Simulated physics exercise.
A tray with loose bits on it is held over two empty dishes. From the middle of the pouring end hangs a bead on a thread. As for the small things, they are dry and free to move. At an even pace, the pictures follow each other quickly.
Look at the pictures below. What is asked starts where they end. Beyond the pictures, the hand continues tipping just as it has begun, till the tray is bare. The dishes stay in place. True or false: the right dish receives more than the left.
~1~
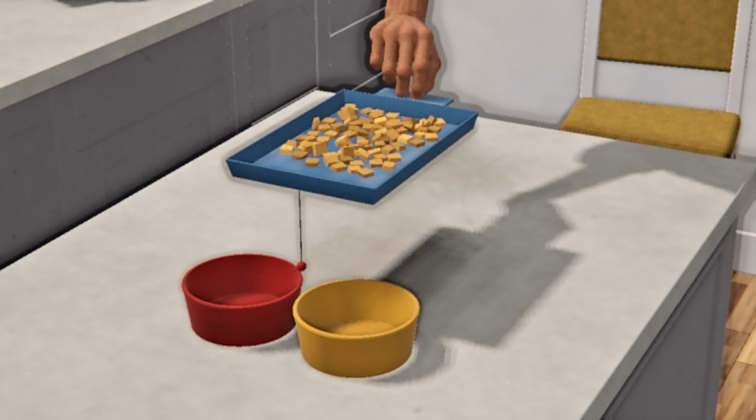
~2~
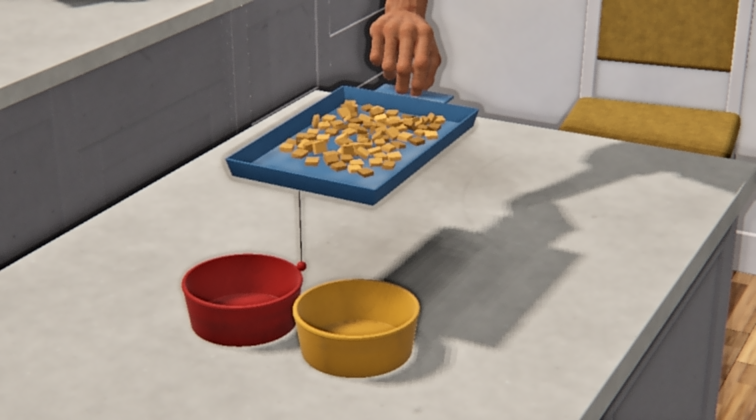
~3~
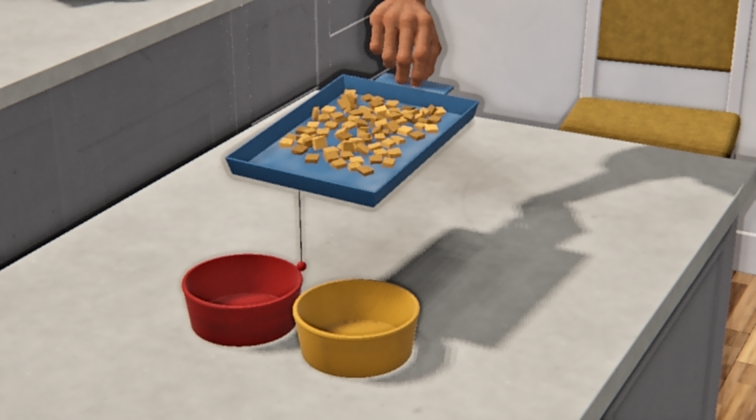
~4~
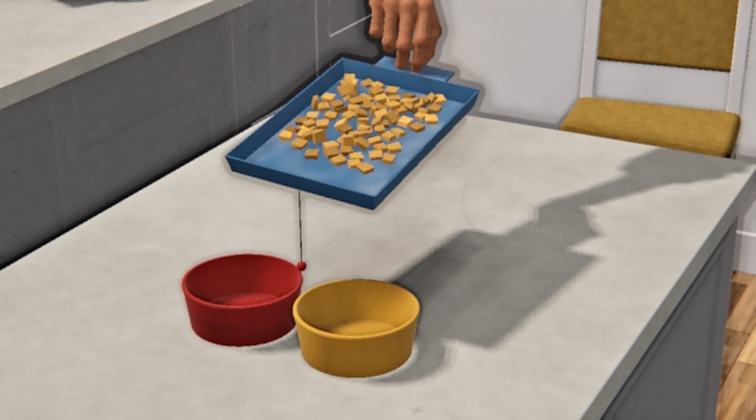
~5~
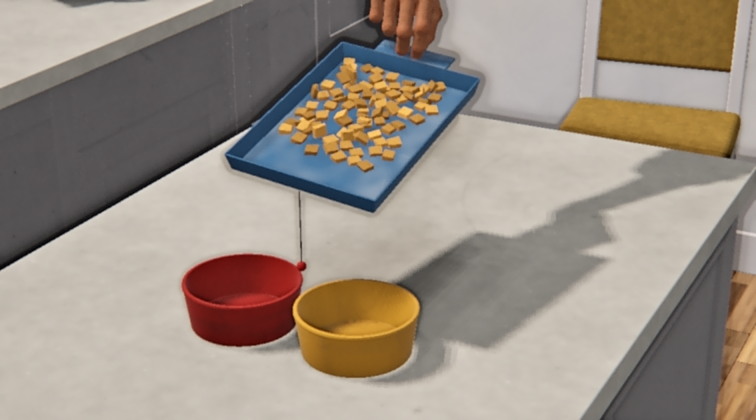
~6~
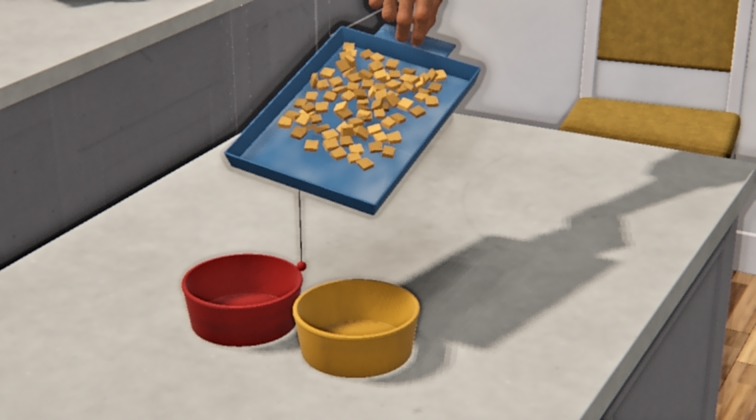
True.
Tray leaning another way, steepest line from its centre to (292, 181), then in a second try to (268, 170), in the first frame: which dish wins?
Try 1: The left-side dish; try 2: The left-side dish.
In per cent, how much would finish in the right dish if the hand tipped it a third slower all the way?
Roughly 100 %.
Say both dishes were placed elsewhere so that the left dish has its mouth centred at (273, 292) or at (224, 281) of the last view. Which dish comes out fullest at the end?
Case one: The dish at right. Case two: The dish at right.
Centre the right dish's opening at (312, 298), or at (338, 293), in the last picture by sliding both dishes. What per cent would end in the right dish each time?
First position: Some 60 %; second position: Some 80 %.
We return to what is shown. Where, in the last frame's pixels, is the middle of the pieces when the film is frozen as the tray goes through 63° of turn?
I'd put the middle close to (359, 179).
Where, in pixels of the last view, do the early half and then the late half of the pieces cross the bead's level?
The opening part goes through (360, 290); what follows goes through (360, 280).
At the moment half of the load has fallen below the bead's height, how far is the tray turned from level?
At roughly 105°.
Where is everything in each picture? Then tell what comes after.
In the first frame, corners of the pouring end at (232, 158) and (373, 186), level; middle of the load at (364, 138), cereal squares; left dish at (211, 321); right dish at (327, 351); bead on its thread at (302, 266).
In the second frame, corners of the pouring end at (232, 158) and (373, 187), level; middle of the load at (363, 136).
In the third frame, corners of the pouring end at (231, 157) and (373, 189), tipped barely, lowest at the right corner; middle of the load at (363, 130).
In the fourth frame, corners of the pouring end at (231, 155) and (373, 193), tipped a little, lowest at the right corner; middle of the load at (363, 121).
In the fifth frame, corners of the pouring end at (231, 153) and (373, 197), tipped a little, lowest at the right corner; middle of the load at (363, 112).
In the sixth frame, corners of the pouring end at (230, 151) and (373, 200), tipped clearly, lowest at the right corner; middle of the load at (363, 103); left dish at (211, 321); right dish at (327, 351).
Soon, tray tipped steeply; nearly all on the tray; a small part in the air.
A while on, tray tipped past a quarter turn; about half on the tray; about a third in the right dish; a stray few outside both; a stray few in the air.
Towards the end, tray tipped past a quarter turn; nearly all in the right dish; a small part outside both.
Finally, tray tipped past a quarter turn; nearly all in the right dish; none in the left dish; a small part outside both.
